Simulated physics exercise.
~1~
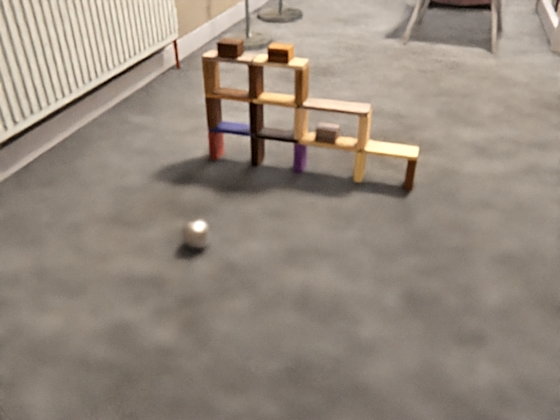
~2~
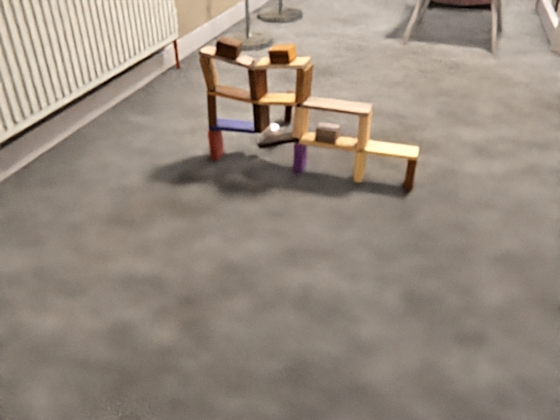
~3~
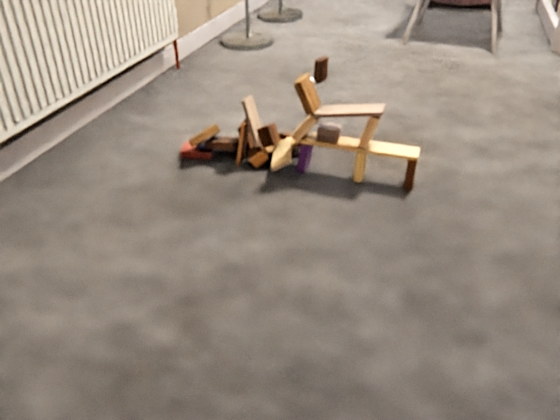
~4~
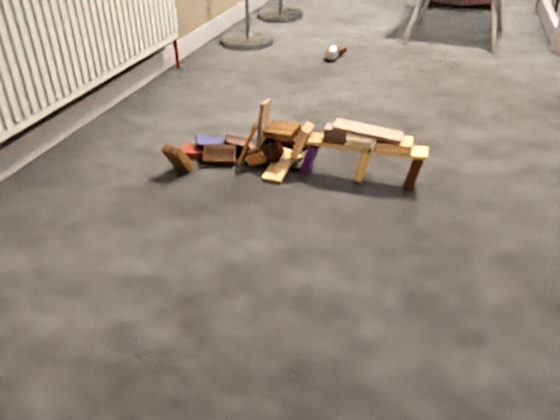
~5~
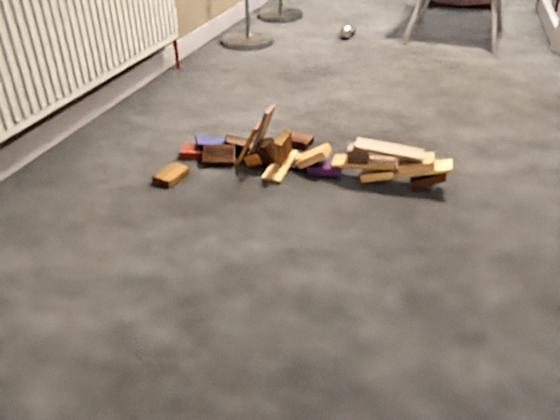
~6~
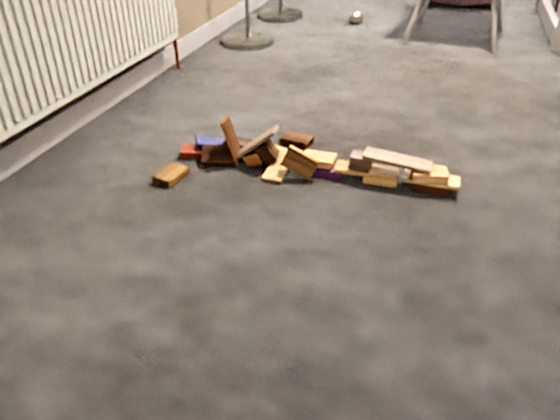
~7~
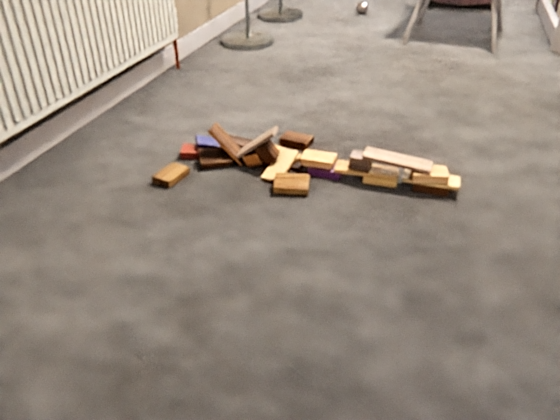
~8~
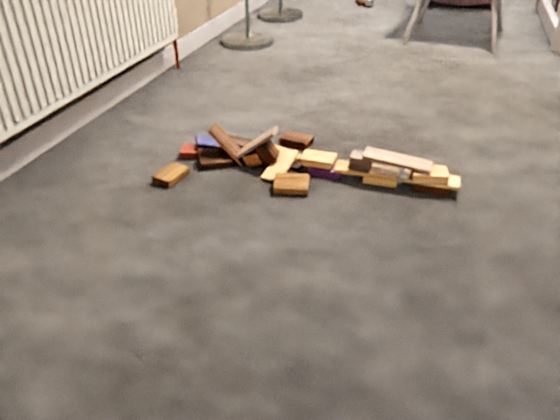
On a grey carpeted floor beside a white radiator, seen from slightly above, a stepped structure of wooden blocks and planks stands with its tallest part at the left. A red post and a blue plank sit low on the left, with a purple post near the middle. A shiny ball rolls in from the foreground and strikes the lower part, knocking a dark post away. The tall side collapses, and then the lower right side topples too. The ball rolls on toward the back, leaving a low heap with the blue plank down among the fallen blocks.
